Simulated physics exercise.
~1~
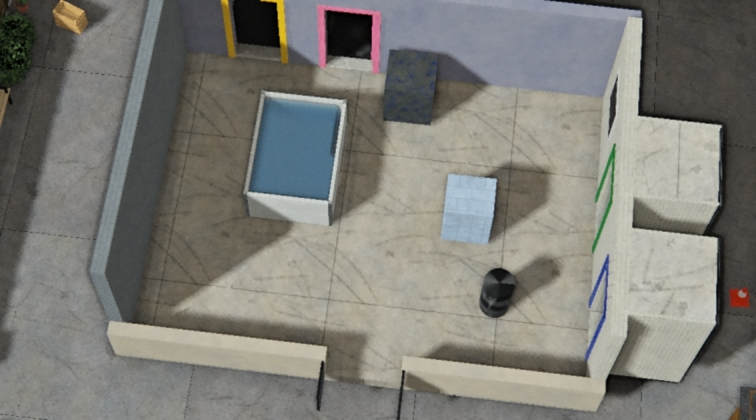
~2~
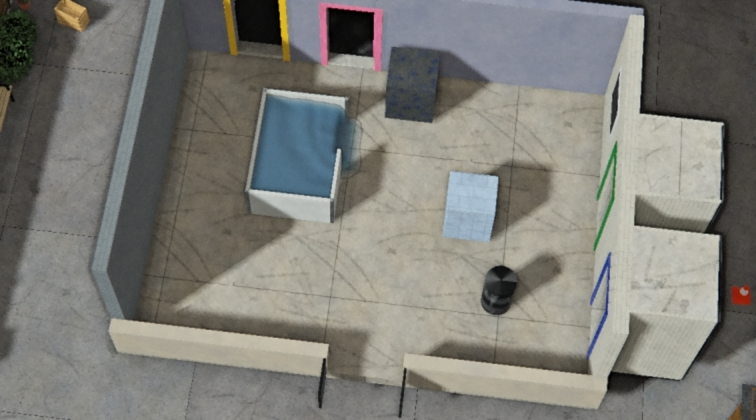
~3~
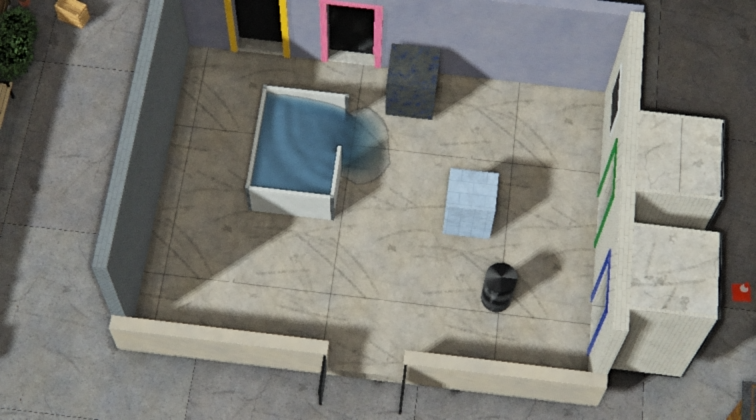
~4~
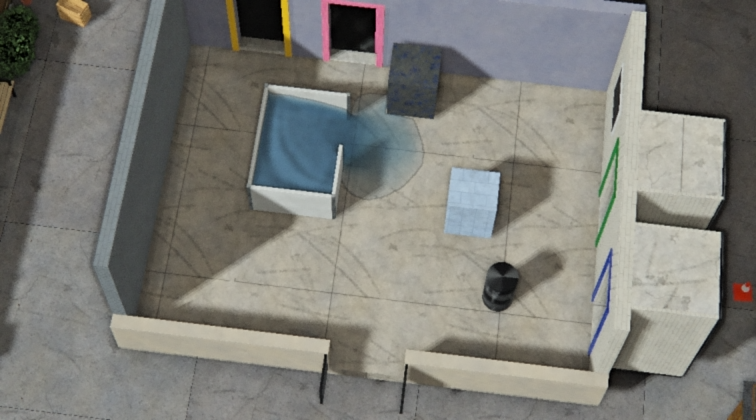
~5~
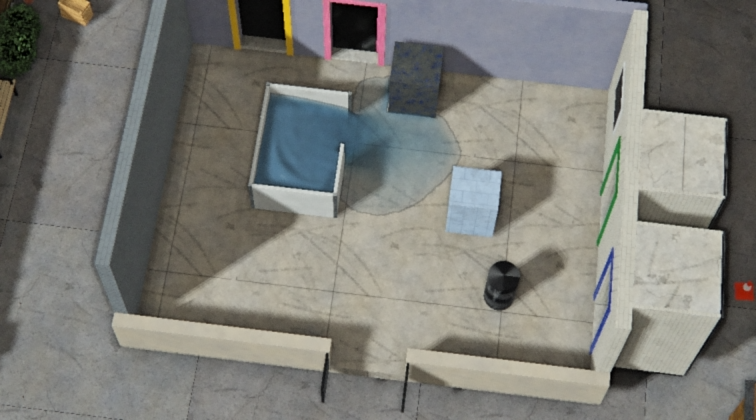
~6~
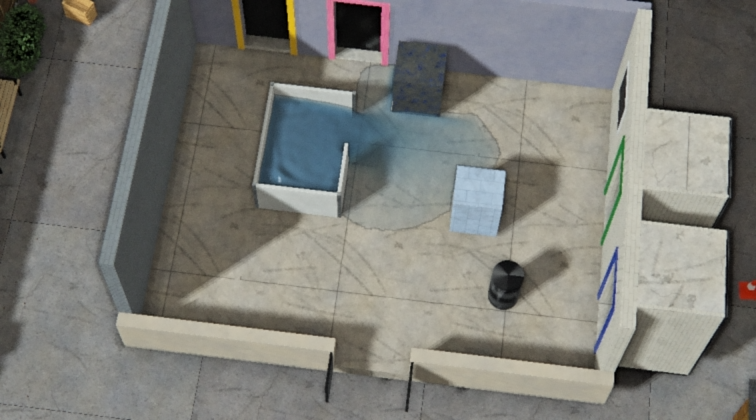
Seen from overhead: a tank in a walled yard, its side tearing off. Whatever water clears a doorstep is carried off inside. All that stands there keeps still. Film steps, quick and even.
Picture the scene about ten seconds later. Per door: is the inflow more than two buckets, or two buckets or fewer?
Yellow door - two or fewer; pink door - more than two; green door - more than two; blue door - more than two.
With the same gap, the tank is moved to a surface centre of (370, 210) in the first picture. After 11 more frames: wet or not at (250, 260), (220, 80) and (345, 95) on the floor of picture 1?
Spared, spared, spared.
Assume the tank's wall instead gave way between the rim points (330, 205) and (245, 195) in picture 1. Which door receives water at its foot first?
That one is the blue one.
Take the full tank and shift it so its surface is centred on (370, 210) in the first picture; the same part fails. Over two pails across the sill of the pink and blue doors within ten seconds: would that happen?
I'd say the pink one remains below and the blue one runs past the limit.
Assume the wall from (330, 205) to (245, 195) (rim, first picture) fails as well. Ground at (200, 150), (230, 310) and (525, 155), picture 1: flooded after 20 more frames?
Going in your order, I'd say drenched, then drenched, then still bare.
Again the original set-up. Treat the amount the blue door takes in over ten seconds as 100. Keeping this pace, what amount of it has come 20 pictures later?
Around 0 %.
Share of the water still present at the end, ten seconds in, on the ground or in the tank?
74 percent or thereabouts.
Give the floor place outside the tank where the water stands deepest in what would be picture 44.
Somewhere near (590, 383).
A moment on, water covers 30 % of the floor; the yellow door not reached, the pink door under two buckets in, the green door not reached, the blue door not reached.
Next, water covers 35 % of the floor; the yellow door wet at the sill, nothing in, the pink door over two buckets in, the green door over two buckets in, the blue door not reached.
Then, water covers 50 % of the floor; the yellow door wet at the sill, nothing in, the pink door over two buckets in, the green door far over two buckets in, the blue door wet at the sill, nothing in.
Later, water covers 55 % of the floor; the yellow door wet at the sill, nothing in, the pink door over two buckets in, the green door far over two buckets in, the blue door under two buckets in.
In the end, water covers 80 % of the floor; the yellow door wet at the sill, nothing in, the pink door far over two buckets in, the green door far over two buckets in, the blue door over two buckets in.
